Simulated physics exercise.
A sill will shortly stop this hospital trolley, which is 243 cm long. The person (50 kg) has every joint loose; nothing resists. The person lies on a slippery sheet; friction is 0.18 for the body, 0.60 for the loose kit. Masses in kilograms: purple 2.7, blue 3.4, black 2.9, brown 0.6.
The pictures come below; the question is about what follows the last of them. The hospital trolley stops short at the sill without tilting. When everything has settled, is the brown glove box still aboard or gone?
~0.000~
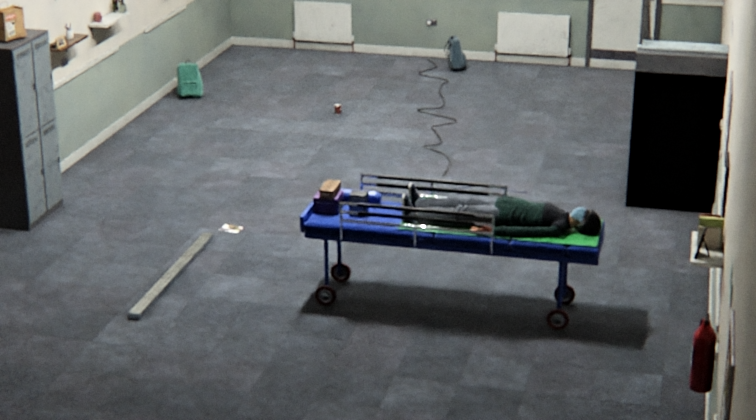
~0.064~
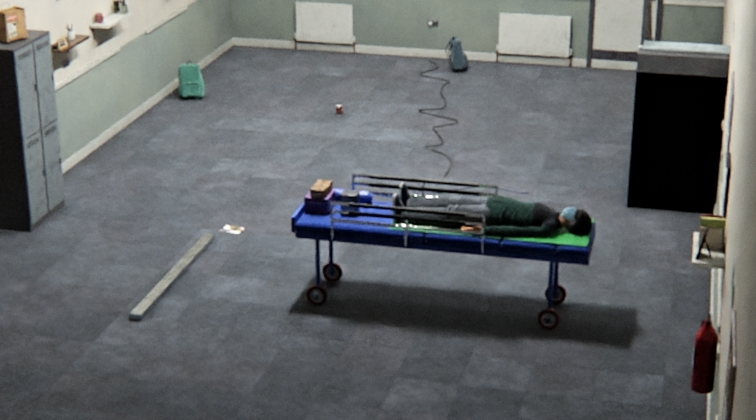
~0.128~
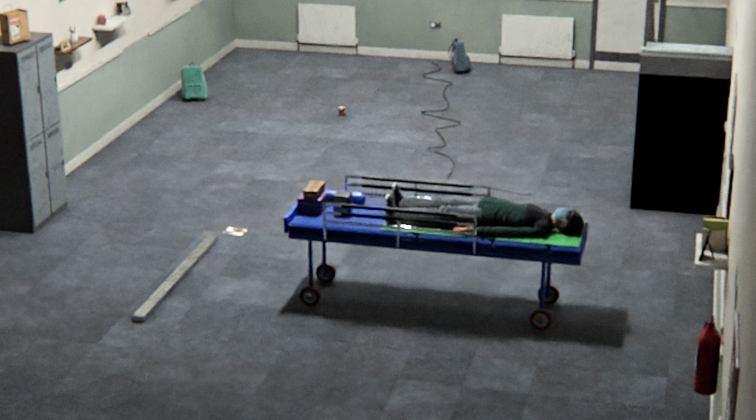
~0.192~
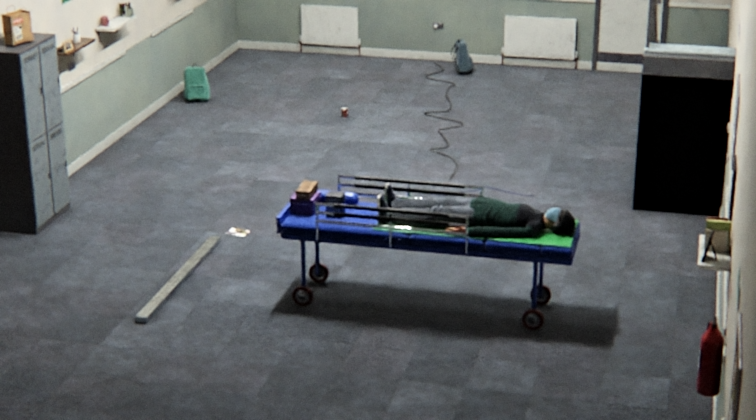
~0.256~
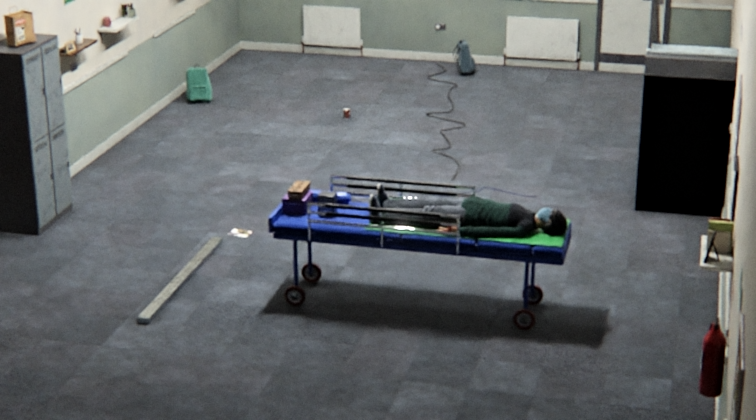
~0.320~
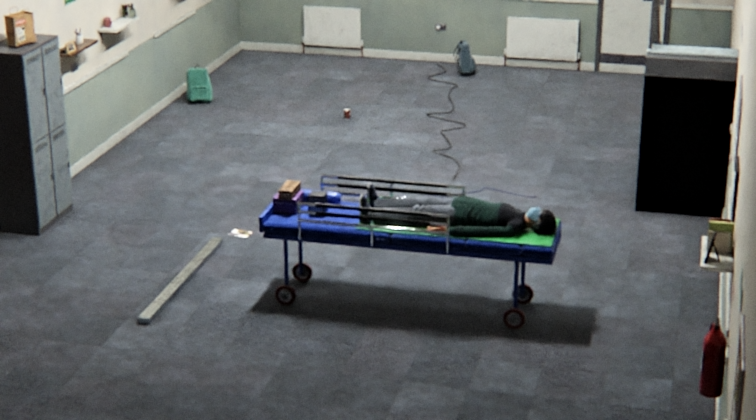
Gone.
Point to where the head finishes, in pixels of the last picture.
The head ends at about (380, 208).
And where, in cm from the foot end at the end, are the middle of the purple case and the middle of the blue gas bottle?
The purple case ends 10 cm short and the blue gas bottle ends 30 cm short.
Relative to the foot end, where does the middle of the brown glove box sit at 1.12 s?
Some 5 cm short of it.
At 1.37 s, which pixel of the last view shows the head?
I'd put it somewhere around (387, 209).
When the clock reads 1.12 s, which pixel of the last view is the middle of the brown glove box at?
About (175, 180).
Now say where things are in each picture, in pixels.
In the first frame, brown glove box (330, 190), left ankle (412, 216); 0 cm covered, 133 to go.
In the second frame, brown glove box (321, 190), left ankle (403, 216); 9 cm covered, 124 to go.
In the third frame, brown glove box (314, 190), left ankle (396, 216); 18 cm covered, 116 to go.
In the fourth frame, brown glove box (307, 191), left ankle (388, 216); 26 cm covered, 107 to go.
In the fifth frame, brown glove box (299, 191), left ankle (380, 216); 35 cm covered, 98 to go.
In the sixth frame, brown glove box (290, 190), left ankle (370, 216); 44 cm covered, 89 to go. Speed about 1.4 m/s.
Contact comes at 0.97 s.
After 1.12 s the brown glove box is 3 cm short of the foot end, tilted 5°, near (175, 180) in the last picture's view.
After 1.37 s the brown glove box is 7 cm past the foot end, tilted 120°, near (165, 203) in the last picture's view.
After 1.67 s the brown glove box is 17 cm past the foot end, tilted 125°, near (160, 271) in the last picture's view.
At rest, 2.5 s, purple case stays on; blue gas bottle stays on; black pump stays on; brown glove box drops off; left ankle stops short of the foot end.
